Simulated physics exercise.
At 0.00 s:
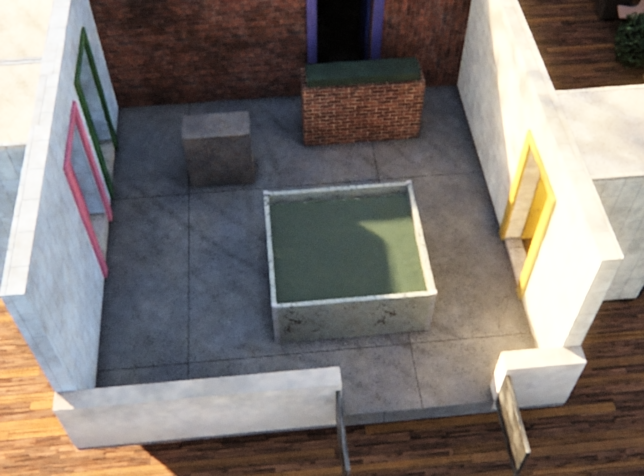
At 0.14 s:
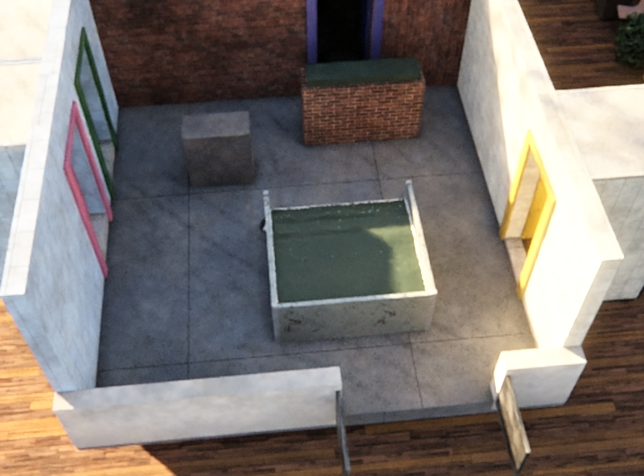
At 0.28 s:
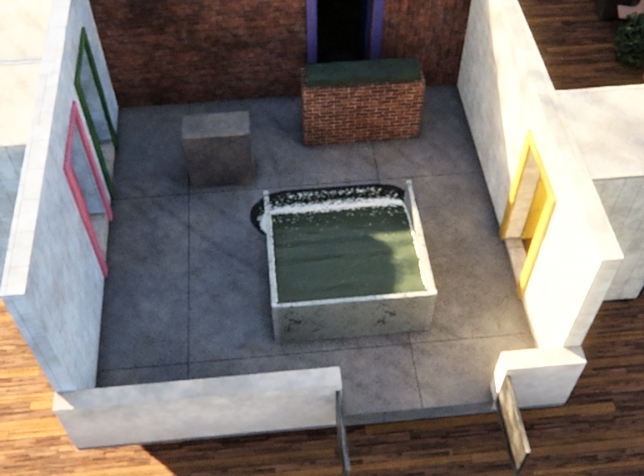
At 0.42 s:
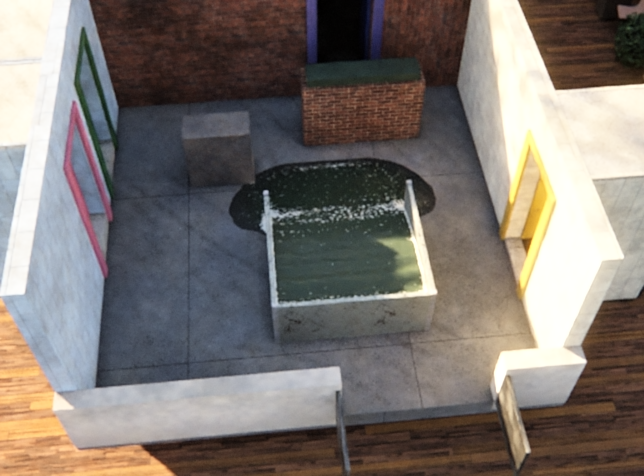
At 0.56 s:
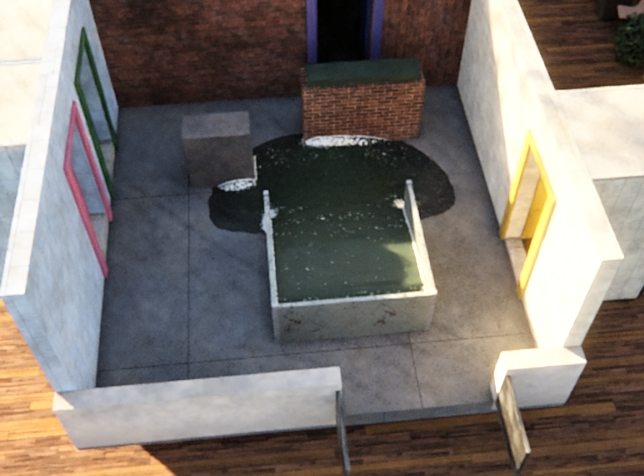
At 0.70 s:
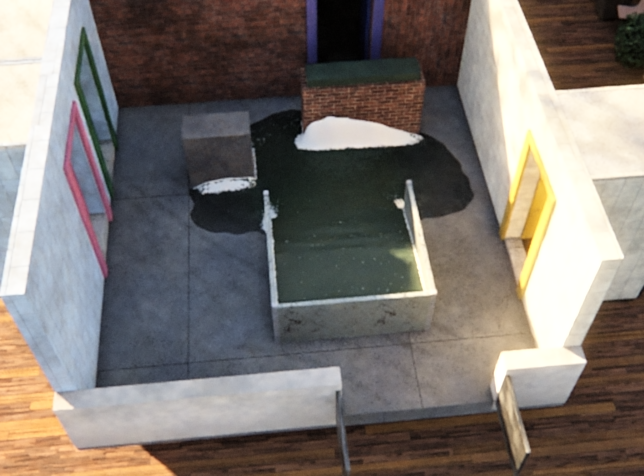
Dark green water pouring from the far side of a square tank, spreading across grey paving and foaming against a brick block.
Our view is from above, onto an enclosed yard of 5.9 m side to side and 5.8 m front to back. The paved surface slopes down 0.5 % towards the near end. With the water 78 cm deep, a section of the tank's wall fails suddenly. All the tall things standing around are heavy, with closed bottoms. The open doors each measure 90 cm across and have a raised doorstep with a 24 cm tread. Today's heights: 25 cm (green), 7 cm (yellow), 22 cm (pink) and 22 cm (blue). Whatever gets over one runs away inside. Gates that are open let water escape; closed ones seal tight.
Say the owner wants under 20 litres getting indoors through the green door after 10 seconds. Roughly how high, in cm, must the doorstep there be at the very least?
At the very least some 11.5 cm.
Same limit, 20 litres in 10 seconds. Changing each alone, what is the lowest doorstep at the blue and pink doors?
About 18 cm at blue and 7.5 cm at pink.
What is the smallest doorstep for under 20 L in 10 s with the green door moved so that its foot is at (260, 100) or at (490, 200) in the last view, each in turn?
Roughly 31 and 15 cm.
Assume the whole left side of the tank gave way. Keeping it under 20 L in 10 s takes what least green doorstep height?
I'd say close to 14.5 cm.
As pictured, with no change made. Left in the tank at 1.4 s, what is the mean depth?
Average depth: Approx. 34 cm.
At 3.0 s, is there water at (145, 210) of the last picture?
At that moment it's submerged.
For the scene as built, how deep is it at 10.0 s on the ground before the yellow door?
About 10.5 cm.
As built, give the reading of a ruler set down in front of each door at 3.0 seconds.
Depths in cm: Green 15, yellow 6, pink 8, blue 14.
After 1.4 s water covers 30 % of the floor, deepest (50 cm) near (337, 154); it has not reached the green door.
After 3.0 s water covers 65 % of the floor, deepest (32 cm) near (119, 109); 15 cm at the green door, 0 litres in over its 25 cm doorstep.
After 10.0 s water covers 100 % of the floor, deepest (14 cm) near (94, 421); 8 cm at the green door, 0 litres in over its 25 cm doorstep.
At the green door as built, the water arrived by 1.6 s and peaked near 19 cm at 2.8 s.
Run again over the same 10 s with other heights there, 34 litres in over 10 cm, 9 litres over 13.5 cm. The limit of 20 litres is kept from about 11.5 cm up.
